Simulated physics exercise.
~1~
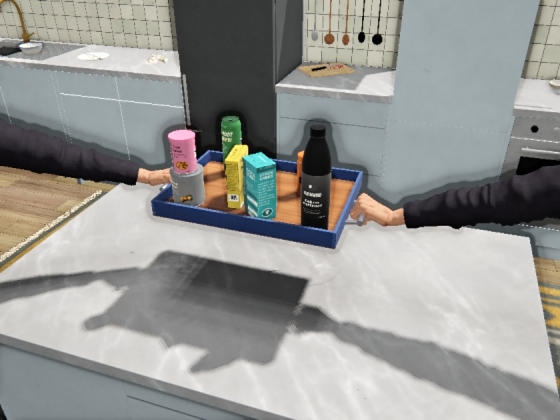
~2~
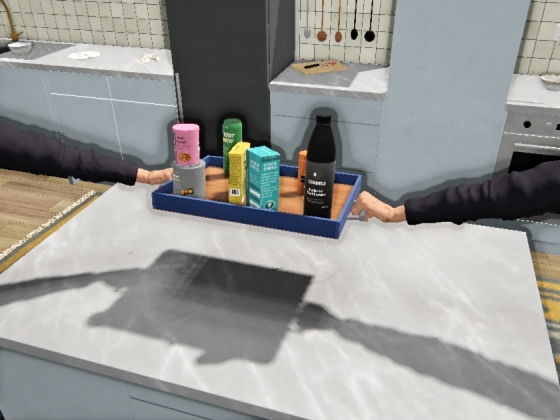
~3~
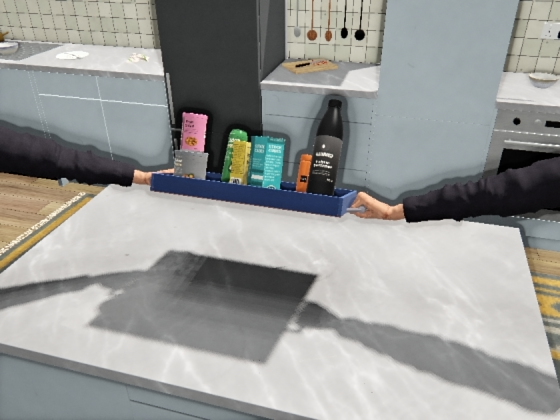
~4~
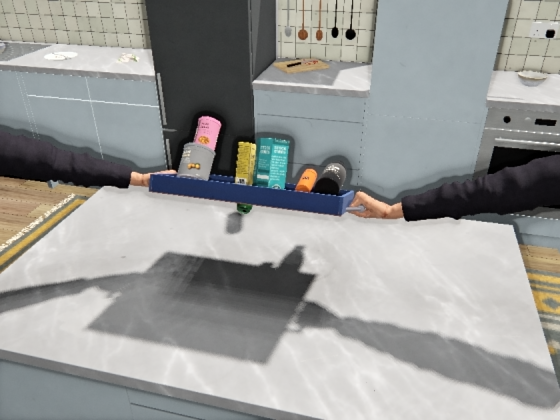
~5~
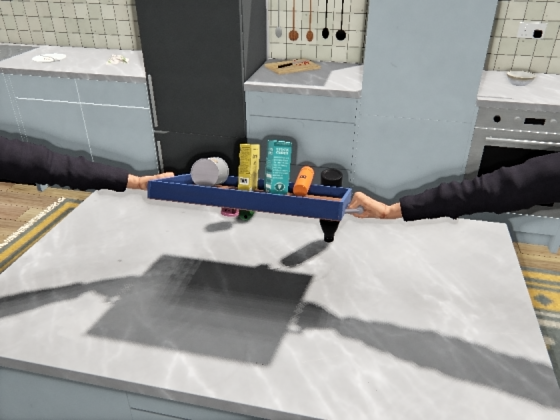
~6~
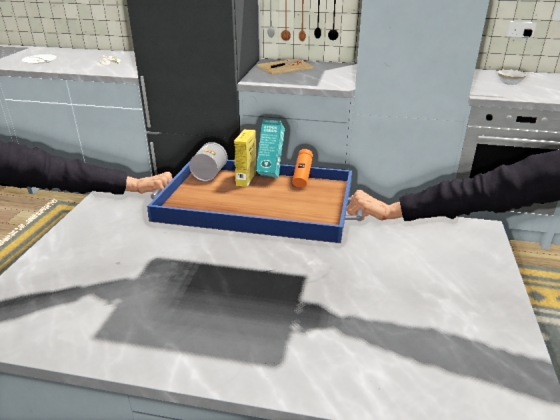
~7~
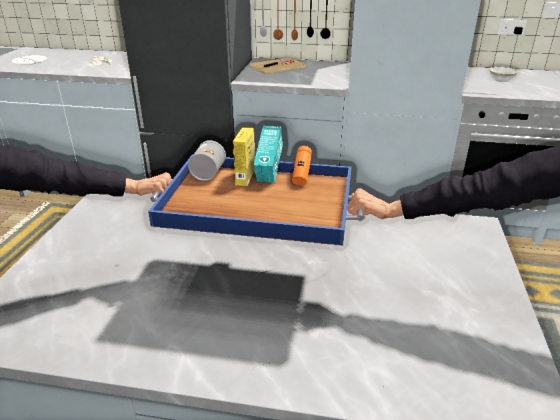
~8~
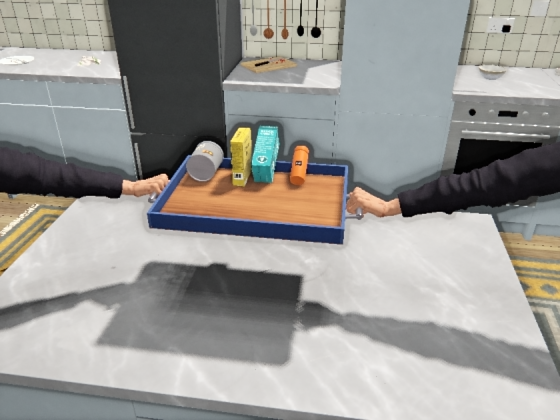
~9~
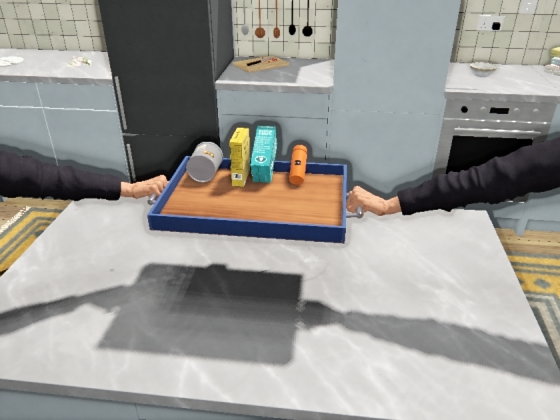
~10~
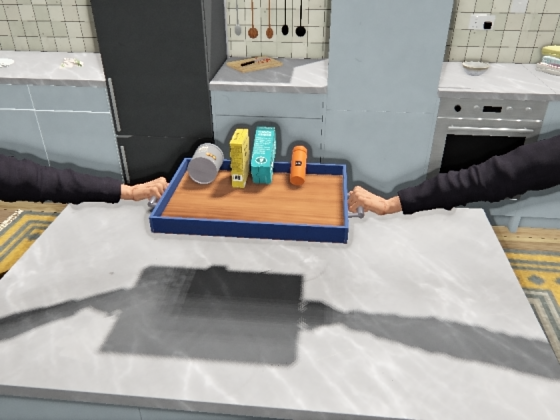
A blue-rimmed wooden tray, held by two dark-sleeved arms above a pale marble counter in a kitchen, carries seven containers, seen from the near side. A pink tin and grey tin stand at left, a green can behind, a yellow packet and turquoise carton in the middle, an orange shaker and black bottle at right. The hands tip the far edge down, and the green can, then the black bottle and pink tin, topple off the far side. The tray levels, leaving the grey tin, turquoise carton and orange shaker tipped over near the far rim beside the yellow packet.
